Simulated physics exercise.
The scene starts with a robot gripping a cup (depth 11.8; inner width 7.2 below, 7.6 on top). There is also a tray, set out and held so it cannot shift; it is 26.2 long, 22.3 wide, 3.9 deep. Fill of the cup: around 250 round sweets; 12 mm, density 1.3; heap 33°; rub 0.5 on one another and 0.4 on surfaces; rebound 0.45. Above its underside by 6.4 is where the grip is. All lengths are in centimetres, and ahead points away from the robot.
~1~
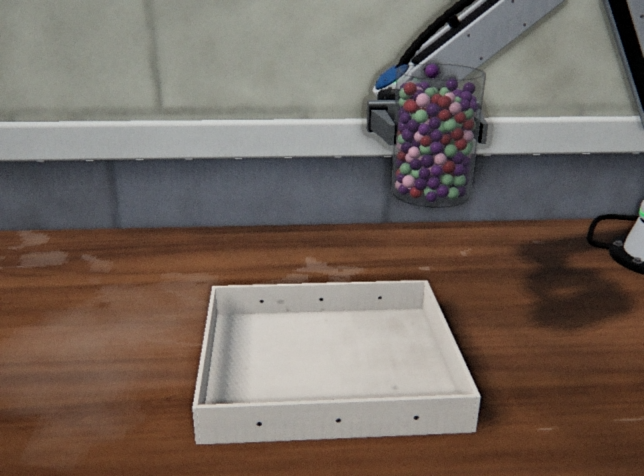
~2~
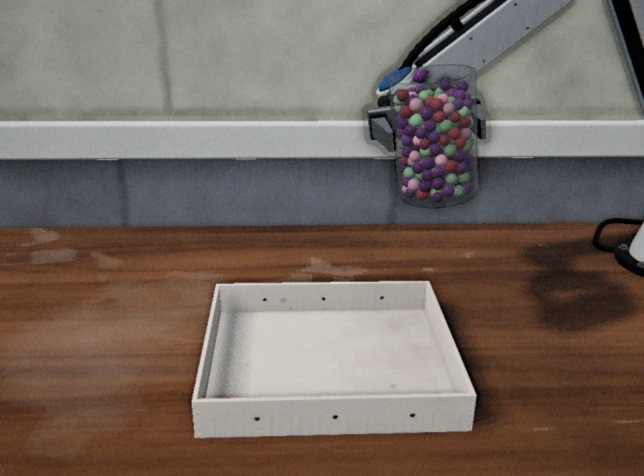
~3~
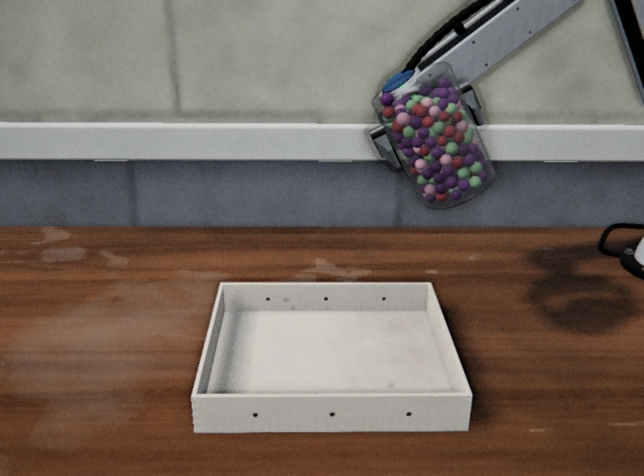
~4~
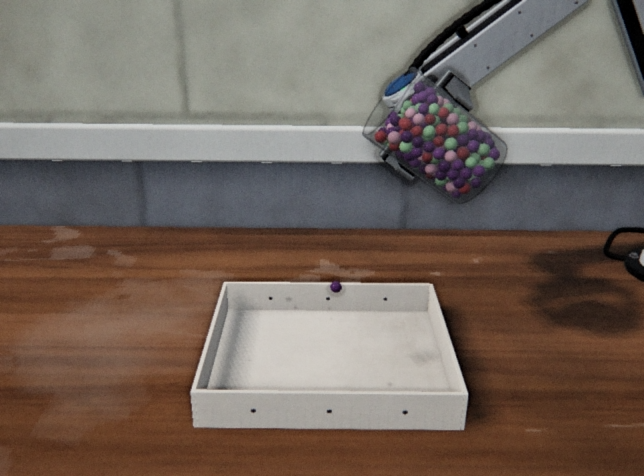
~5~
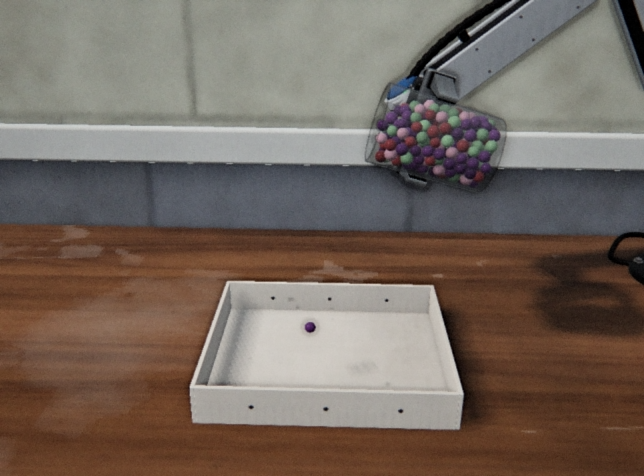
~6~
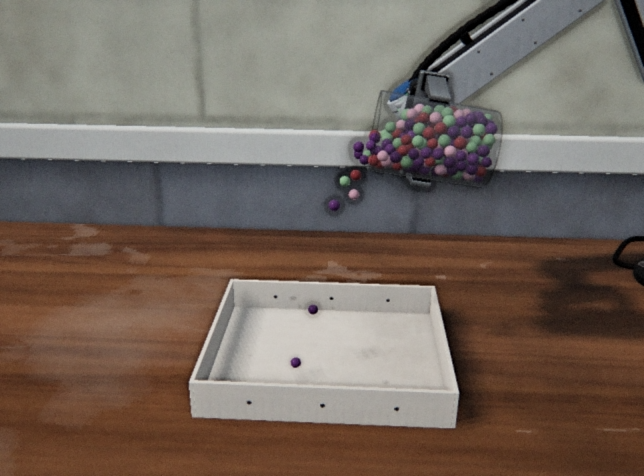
Against a pale, stained wall with a white ledge, a brown wooden table is seen from the front and slightly above, the view drifting slightly. A robot arm at upper right grips a clear cup of purple, green, red and pink balls above a white open tray. The arm tips the cup leftward until it lies nearly sideways, and a few balls drop, two reaching the tray.
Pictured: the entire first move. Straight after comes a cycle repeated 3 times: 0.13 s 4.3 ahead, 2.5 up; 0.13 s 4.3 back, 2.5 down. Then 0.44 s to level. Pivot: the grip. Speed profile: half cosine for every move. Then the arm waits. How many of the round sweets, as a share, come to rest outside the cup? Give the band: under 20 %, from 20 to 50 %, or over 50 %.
The share falls over 50 %.
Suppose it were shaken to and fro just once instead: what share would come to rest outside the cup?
Expected share: About 60 %.
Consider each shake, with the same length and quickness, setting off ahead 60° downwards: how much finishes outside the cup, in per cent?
Close to 25 in a hundred.
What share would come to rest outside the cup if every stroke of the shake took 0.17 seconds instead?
Roughly 70 percent then.
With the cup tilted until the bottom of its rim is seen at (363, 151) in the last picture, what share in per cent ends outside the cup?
About 55 percent.
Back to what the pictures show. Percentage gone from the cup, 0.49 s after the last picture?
Roughly 65 percent up to then.
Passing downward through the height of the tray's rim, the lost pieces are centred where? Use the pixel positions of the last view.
They come down centred close to (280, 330).
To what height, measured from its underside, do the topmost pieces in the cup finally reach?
The top sits some 4.0 cm up.
Then, 0.49 s later, tilted 82° forward, highest piece 27 above the table; 130 in the tray, 91 in the cup, 2 on the table or floor, 30 in flight or on a rim.
Then, 0.98 s later, tilted 48° forward, highest piece 28 above the table; 200 in the tray, 45 in the cup, 7 on the table or floor, 1 in flight or on a rim.
Then, 1.42 s later, level, highest piece 24 above the table; 201 in the tray, 45 in the cup, 7 on the table or floor.
Then, 2.47 s later, level, highest piece 24 above the table; 201 in the tray, 45 in the cup, 7 on the table or floor.
At rest, 201 in the tray, 45 in the cup, 7 on the table or floor. That is 82 % outside the cup.
